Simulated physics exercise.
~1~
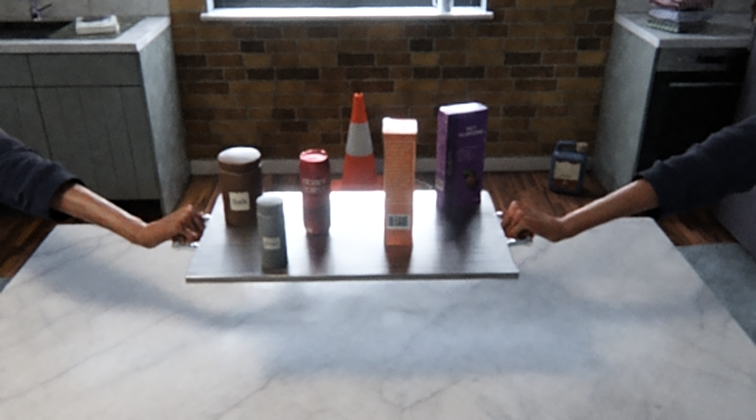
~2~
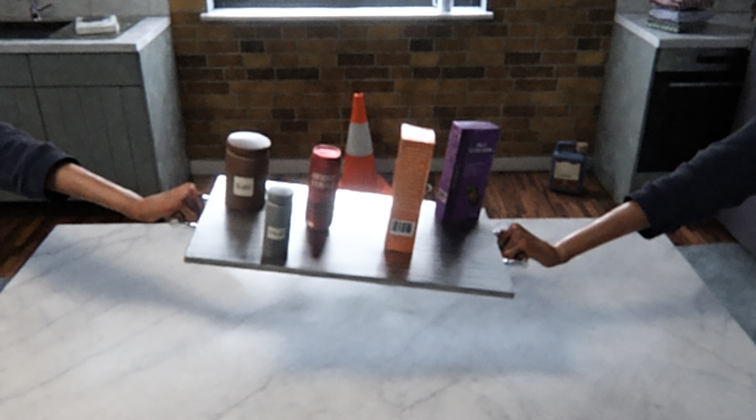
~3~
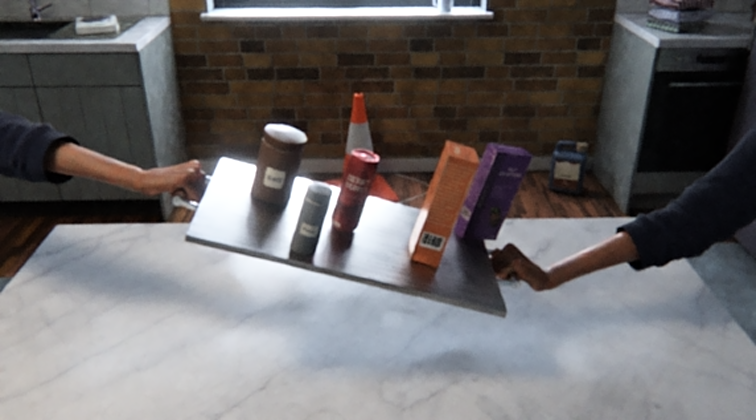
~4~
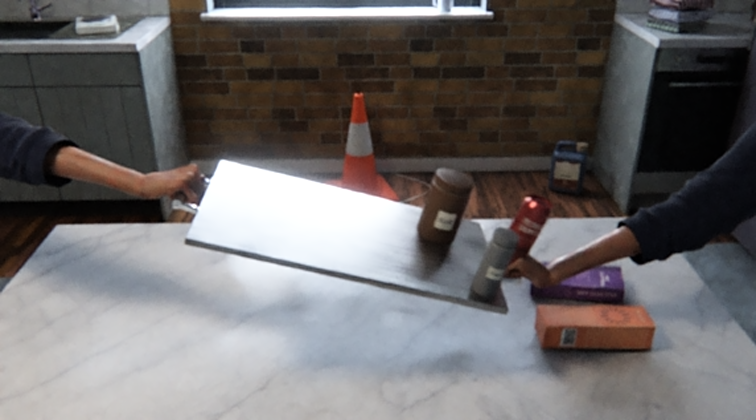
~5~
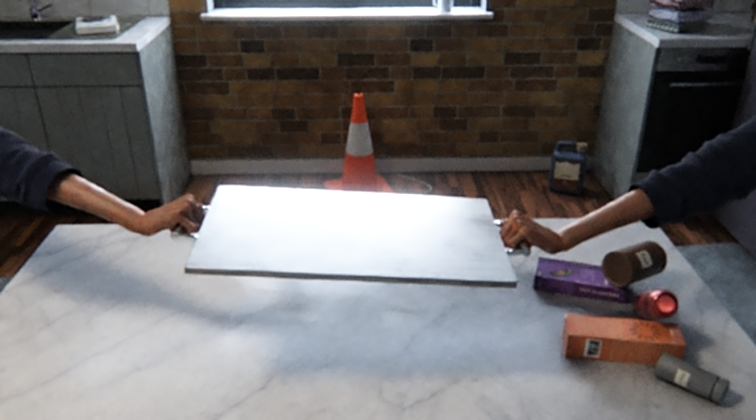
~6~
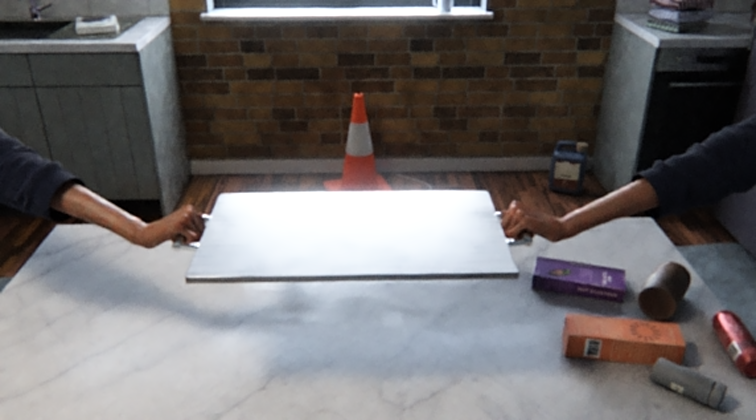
Two hands tipped a flat tray down to the right, and the orange carton and purple packet slid off first, followed by the brown jar, grey shaker and red can. The hands levelled the empty tray, leaving all five lying on the marble table.
